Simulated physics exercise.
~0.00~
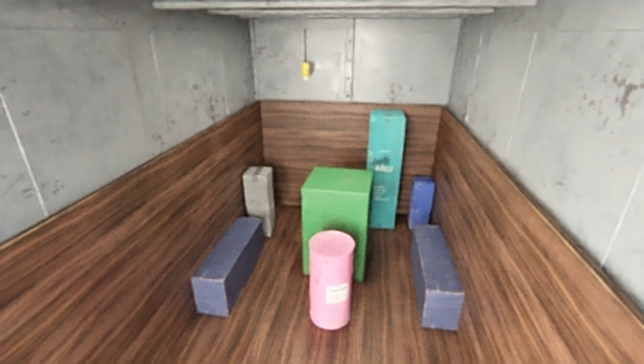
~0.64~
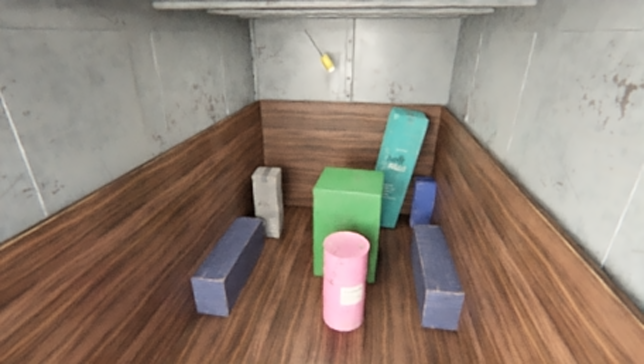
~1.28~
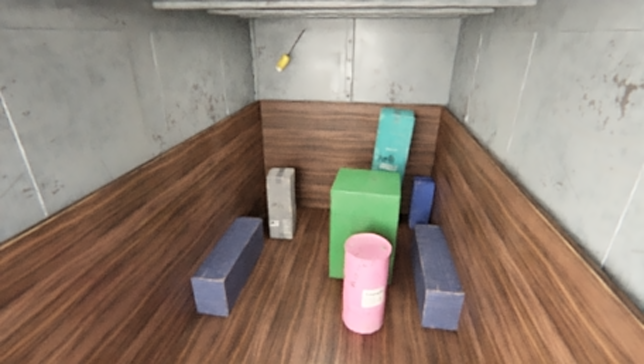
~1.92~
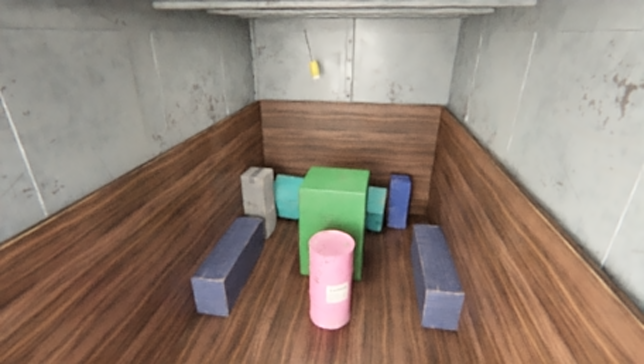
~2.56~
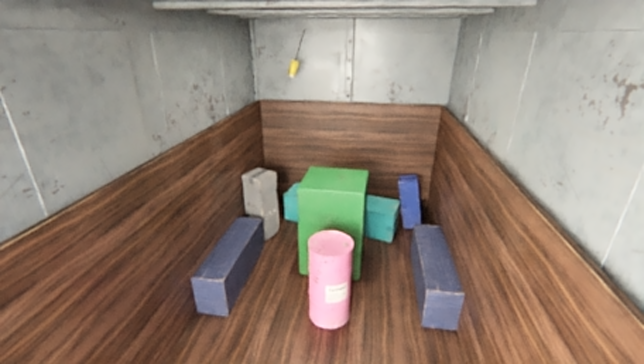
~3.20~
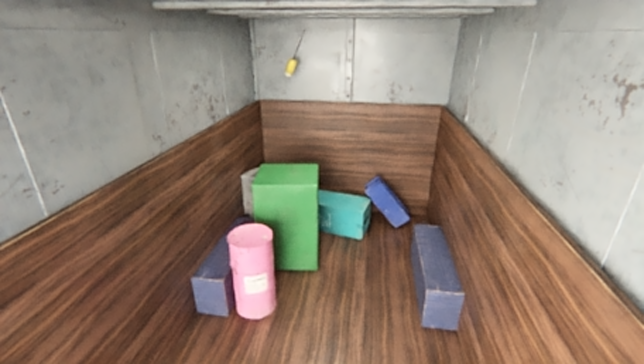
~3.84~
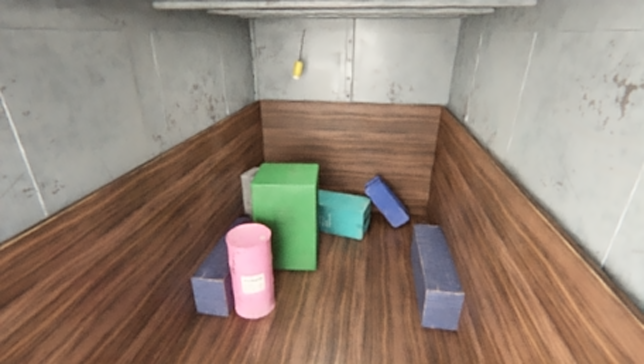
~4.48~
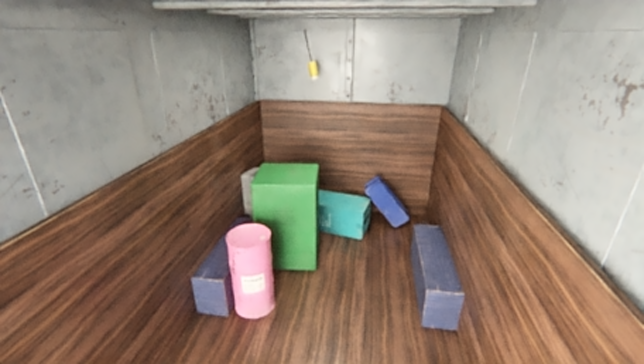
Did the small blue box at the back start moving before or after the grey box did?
It started after the grey box, which had already slid to the right while the small blue box was still in its place.
